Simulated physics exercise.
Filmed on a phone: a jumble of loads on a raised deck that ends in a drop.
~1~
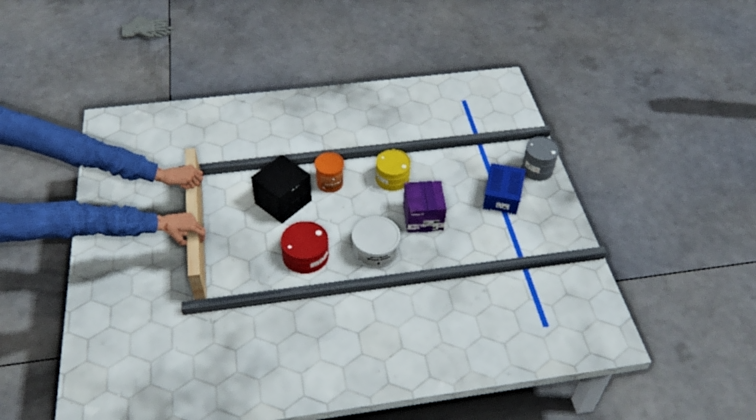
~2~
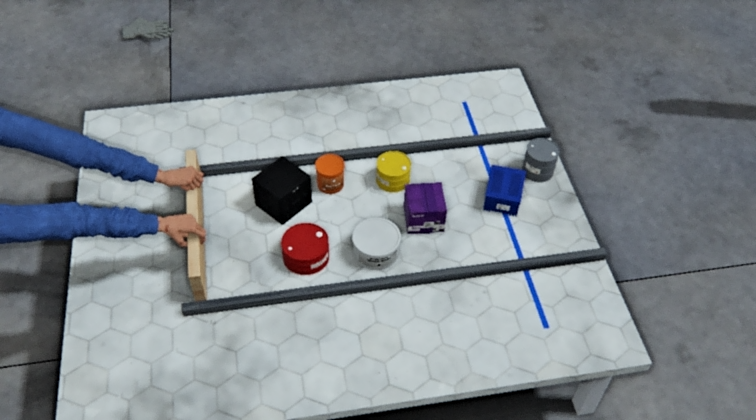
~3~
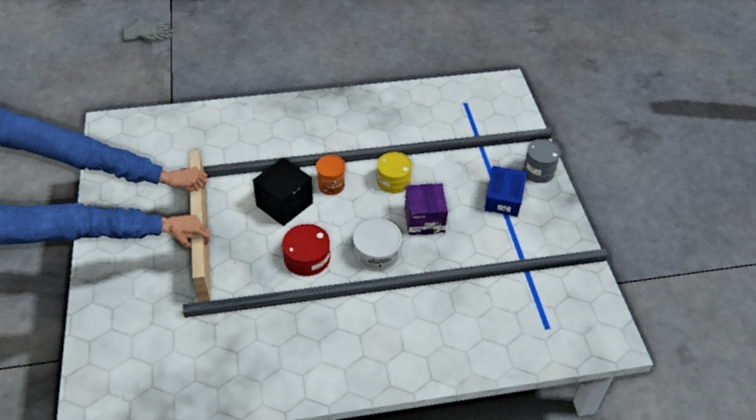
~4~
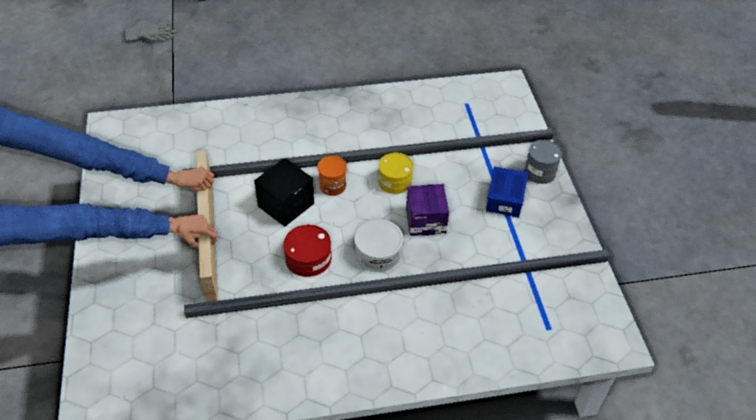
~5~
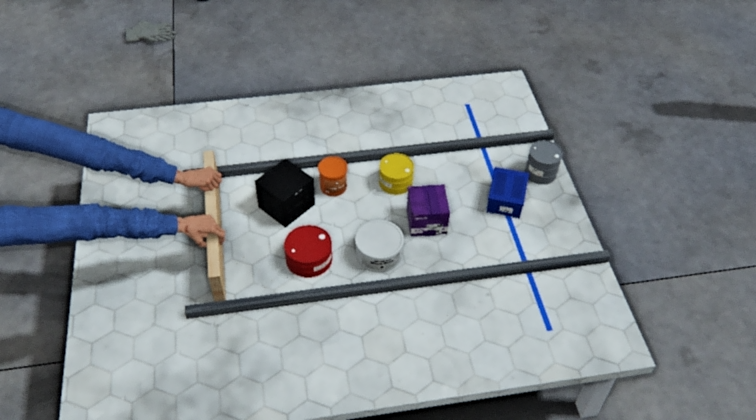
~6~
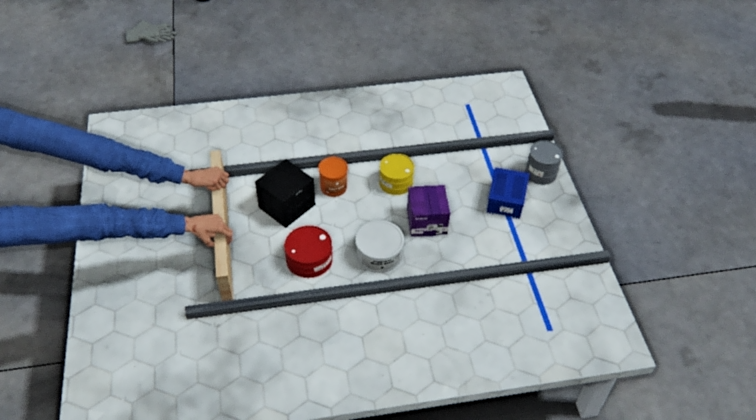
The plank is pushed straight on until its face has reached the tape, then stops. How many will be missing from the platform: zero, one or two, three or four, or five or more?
The number that fall off is one or two.
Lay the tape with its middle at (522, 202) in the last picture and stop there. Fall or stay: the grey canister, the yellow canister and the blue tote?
The grey canister is lost; the yellow canister stays on; the blue tote drops off.
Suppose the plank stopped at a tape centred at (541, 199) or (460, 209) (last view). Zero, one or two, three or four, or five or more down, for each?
In that order: 5 or more; not one.
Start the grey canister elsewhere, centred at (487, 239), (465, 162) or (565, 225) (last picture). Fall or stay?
In turn it goes over; is kept; comes down.
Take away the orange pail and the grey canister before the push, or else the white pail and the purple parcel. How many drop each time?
The counts: 1 and 0.
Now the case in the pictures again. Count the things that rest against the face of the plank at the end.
It touches 3.
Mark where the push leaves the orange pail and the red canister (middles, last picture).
About (502, 149), and the other about (539, 227).
Soon after, none off yet; grey canister at rest near (544, 163); blue tote at rest near (508, 193); purple parcel at rest near (428, 211).
Then, none off yet; grey canister at rest near (544, 163); blue tote moving near (511, 192); purple parcel moved about its own width near (474, 204).
At rest, the number that fall off is one or two; fallen, blue tote and grey canister.
